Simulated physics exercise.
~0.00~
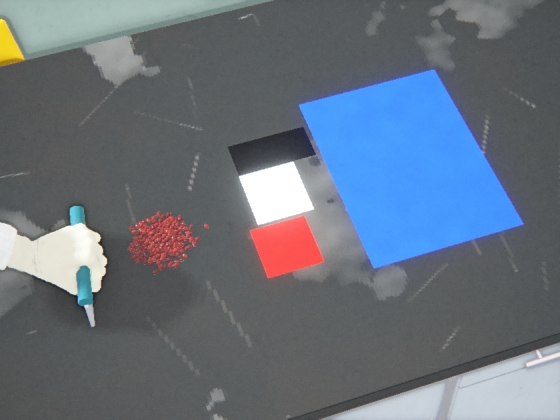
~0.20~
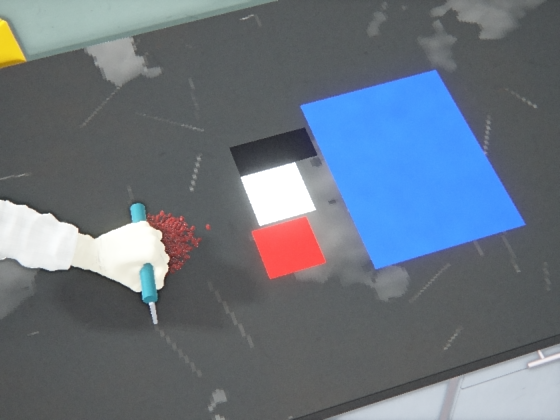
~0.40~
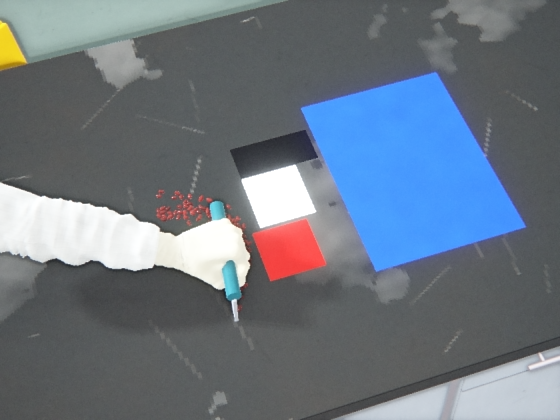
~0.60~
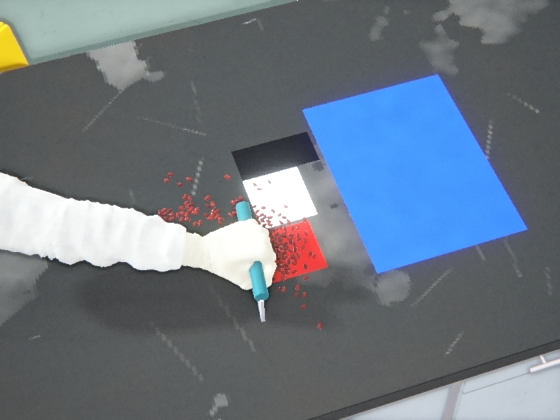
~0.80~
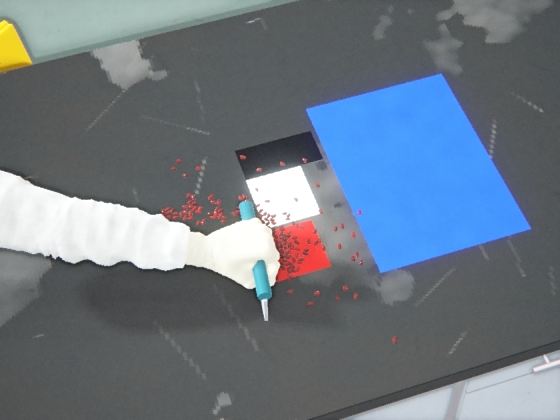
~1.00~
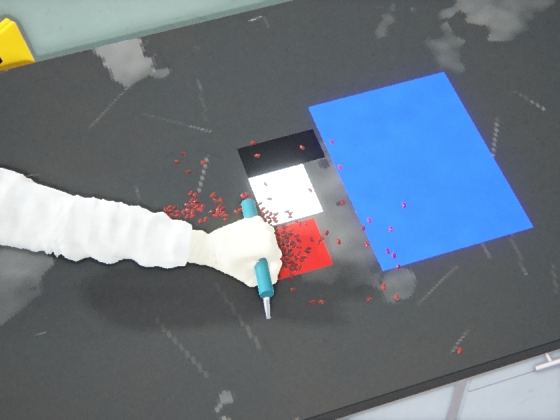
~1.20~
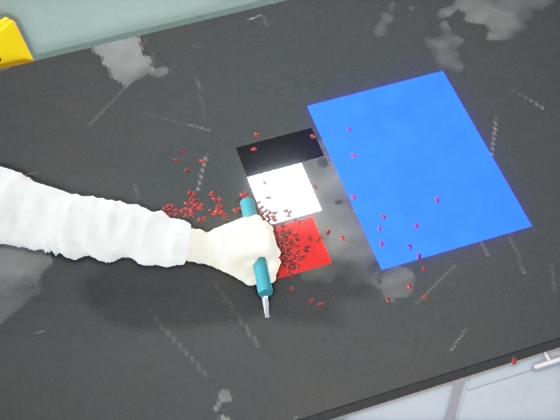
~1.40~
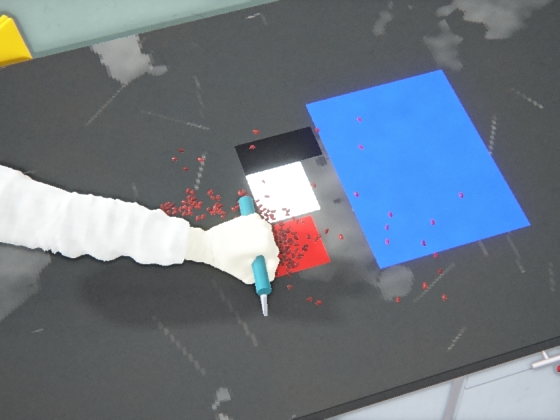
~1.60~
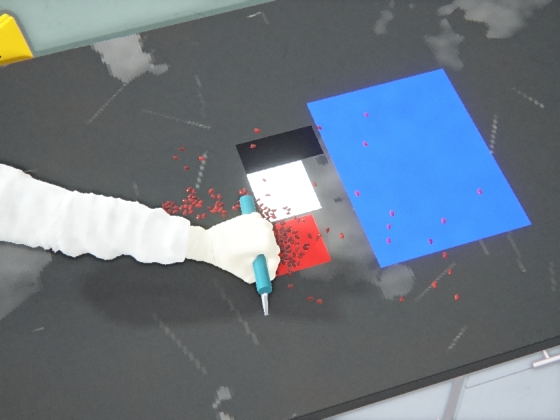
To begin with, a white-gloved hand grips a teal-handled tool to the left of a small heap of red beans on a dark, scuffed surface. The hand moves right into the heap, pushing the beans toward black, white and red mats beside a large blue one. It halts at the near edge of the red and white mats, and the beans spray onward, some skidding over the blue mat. The hand stays put as the stragglers settle. Finally, many beans lie on the red mat, some on the white, a few on the blue, and many on bare surface.
